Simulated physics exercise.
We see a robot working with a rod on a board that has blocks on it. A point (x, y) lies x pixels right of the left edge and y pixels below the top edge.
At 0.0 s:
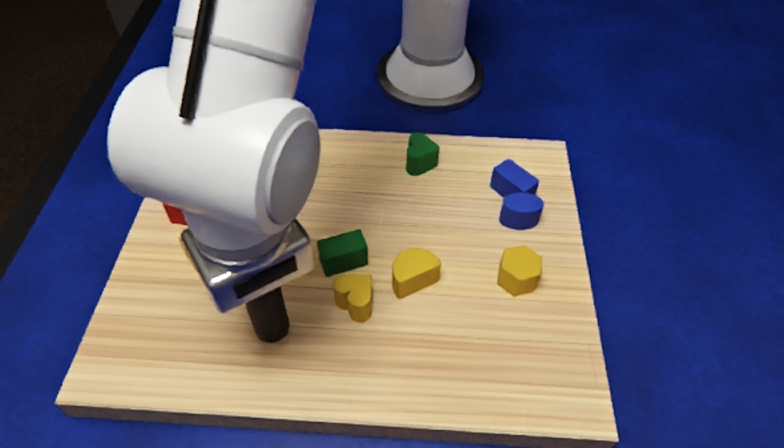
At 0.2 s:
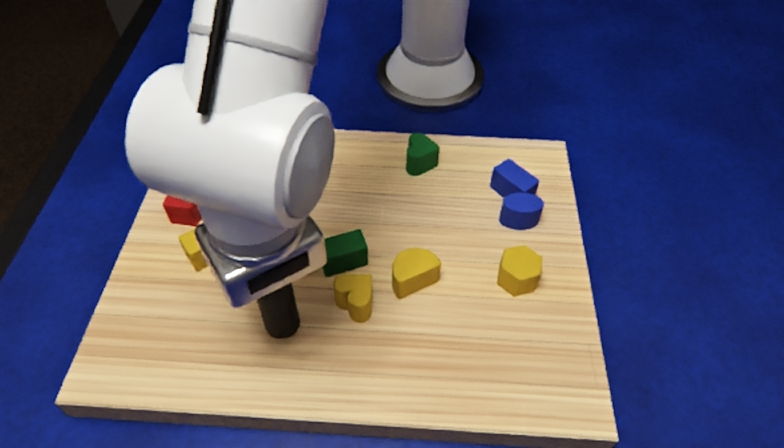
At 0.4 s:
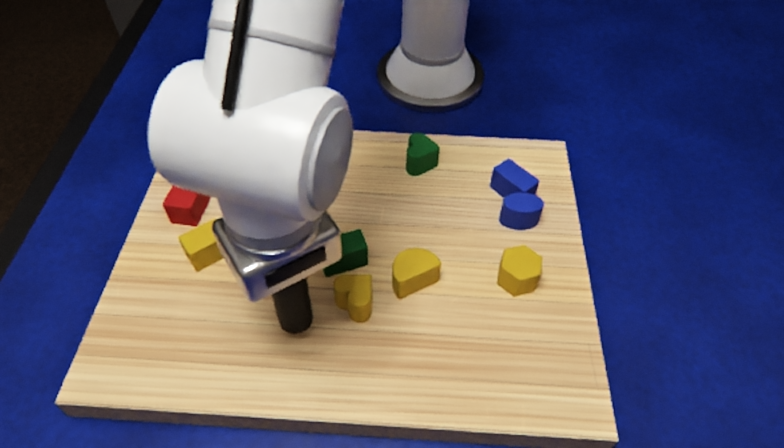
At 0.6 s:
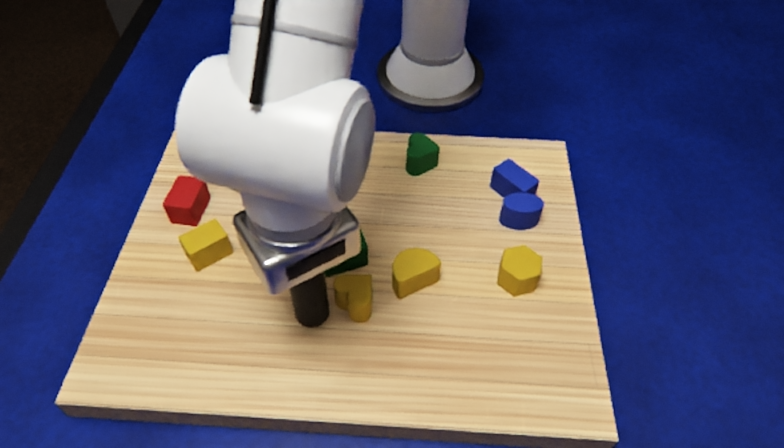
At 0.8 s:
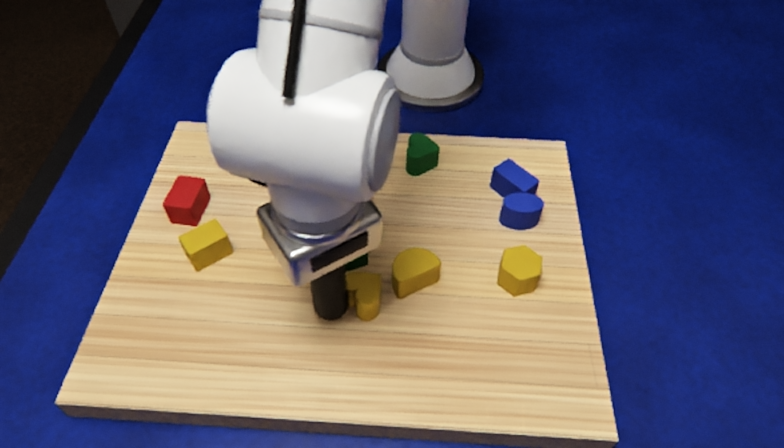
A light wooden board lies on a blue surface, seen from above at an angle by a camera that stays still. A white robot arm holds a short black rod over its left half, among red, yellow, green and blue blocks, with a yellow heart near the middle. The arm moves the rod steadily rightward and slightly away, up to the heart, which shifts slightly right.
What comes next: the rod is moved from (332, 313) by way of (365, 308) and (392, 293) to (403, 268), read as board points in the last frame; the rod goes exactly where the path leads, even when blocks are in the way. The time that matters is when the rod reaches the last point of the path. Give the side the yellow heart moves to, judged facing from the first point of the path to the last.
To the path's right.
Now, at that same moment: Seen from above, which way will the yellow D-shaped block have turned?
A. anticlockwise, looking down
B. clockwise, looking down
A.
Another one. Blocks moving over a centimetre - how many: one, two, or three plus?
My answer is two.
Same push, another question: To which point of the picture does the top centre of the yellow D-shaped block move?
I predict (447, 253).
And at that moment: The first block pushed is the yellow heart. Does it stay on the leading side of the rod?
The rod will have lost it.
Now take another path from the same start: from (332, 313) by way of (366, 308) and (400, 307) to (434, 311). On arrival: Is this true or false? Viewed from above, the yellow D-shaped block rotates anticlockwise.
The statement is true.
The first path, step by step. One third of the way, rod (365, 301); yellow heart (396, 284), turned 20° clockwise; yellow D-shaped block (428, 260), turned 25° anticlockwise.
Two thirds of the way, rod (392, 286); yellow heart (422, 282), turned 55° clockwise; yellow D-shaped block (442, 255), turned 65° anticlockwise.
At the end, rod (403, 261); green rectangular block unmoved; yellow heart (425, 280), turned 70° clockwise; yellow D-shaped block (447, 253), turned 75° anticlockwise.
